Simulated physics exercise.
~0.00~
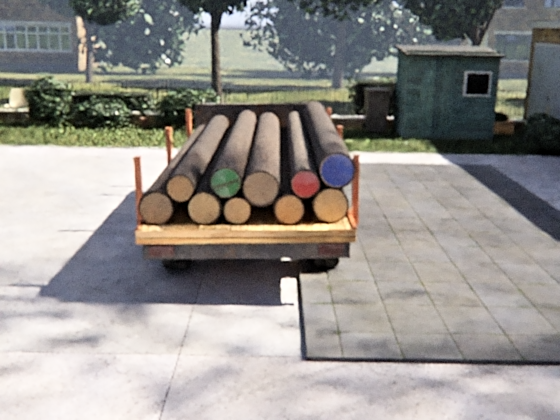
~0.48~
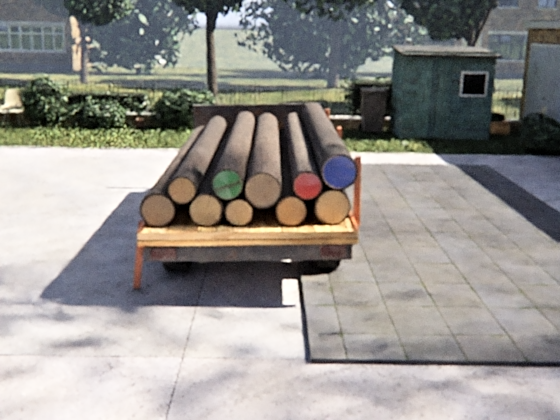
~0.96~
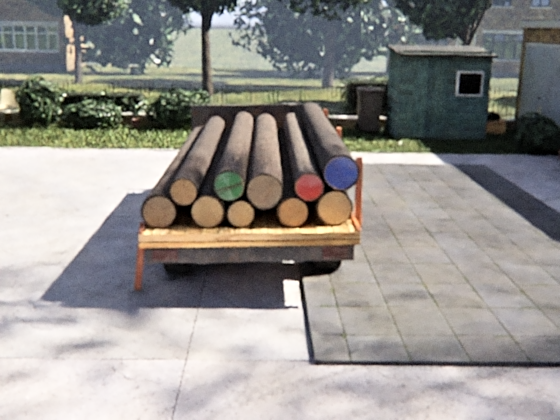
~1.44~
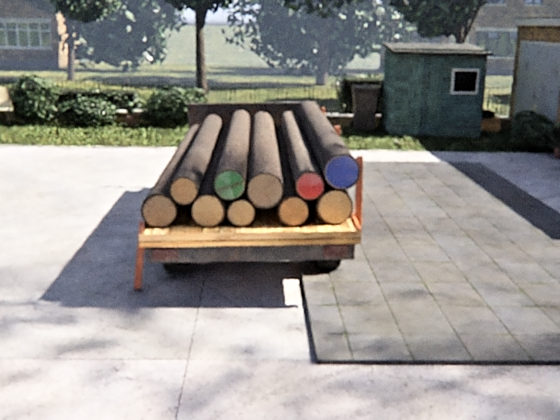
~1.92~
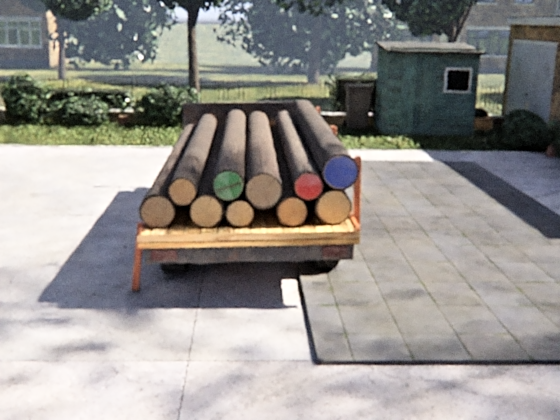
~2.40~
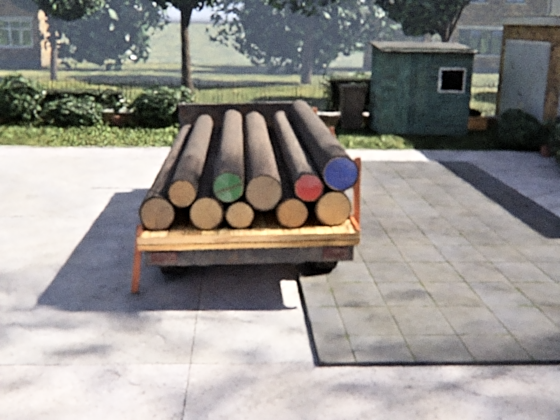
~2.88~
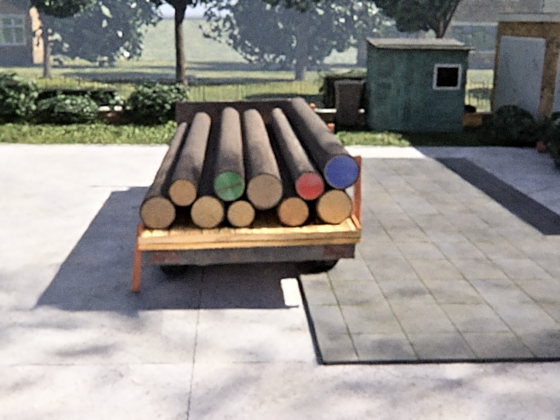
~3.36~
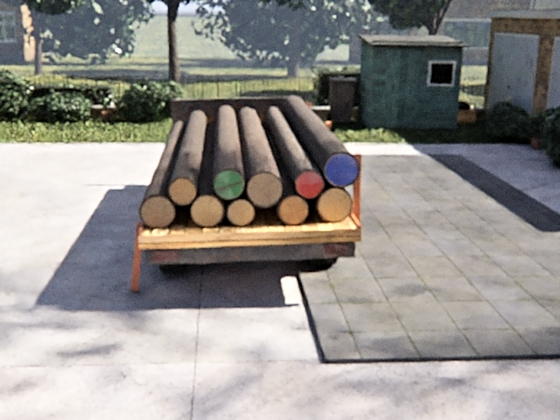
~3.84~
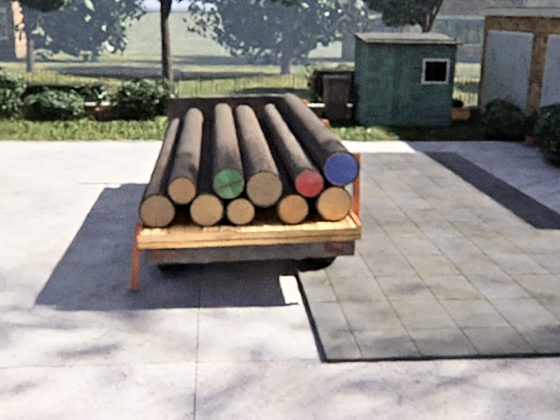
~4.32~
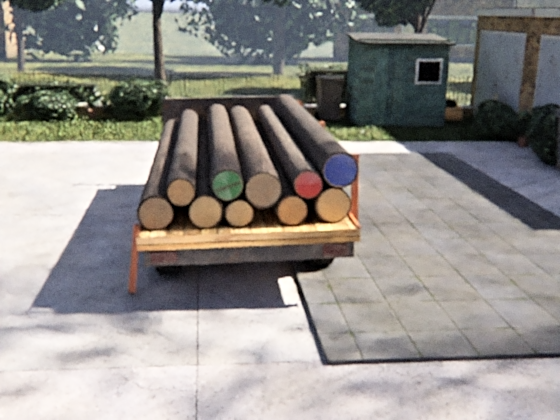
The footage shows a low trailer stacked with dark timber poles, among them green, red and blue ended ones, as the posts at its side swing down. The poles stay piled on the deck to the end while the view drifts slightly sideways.
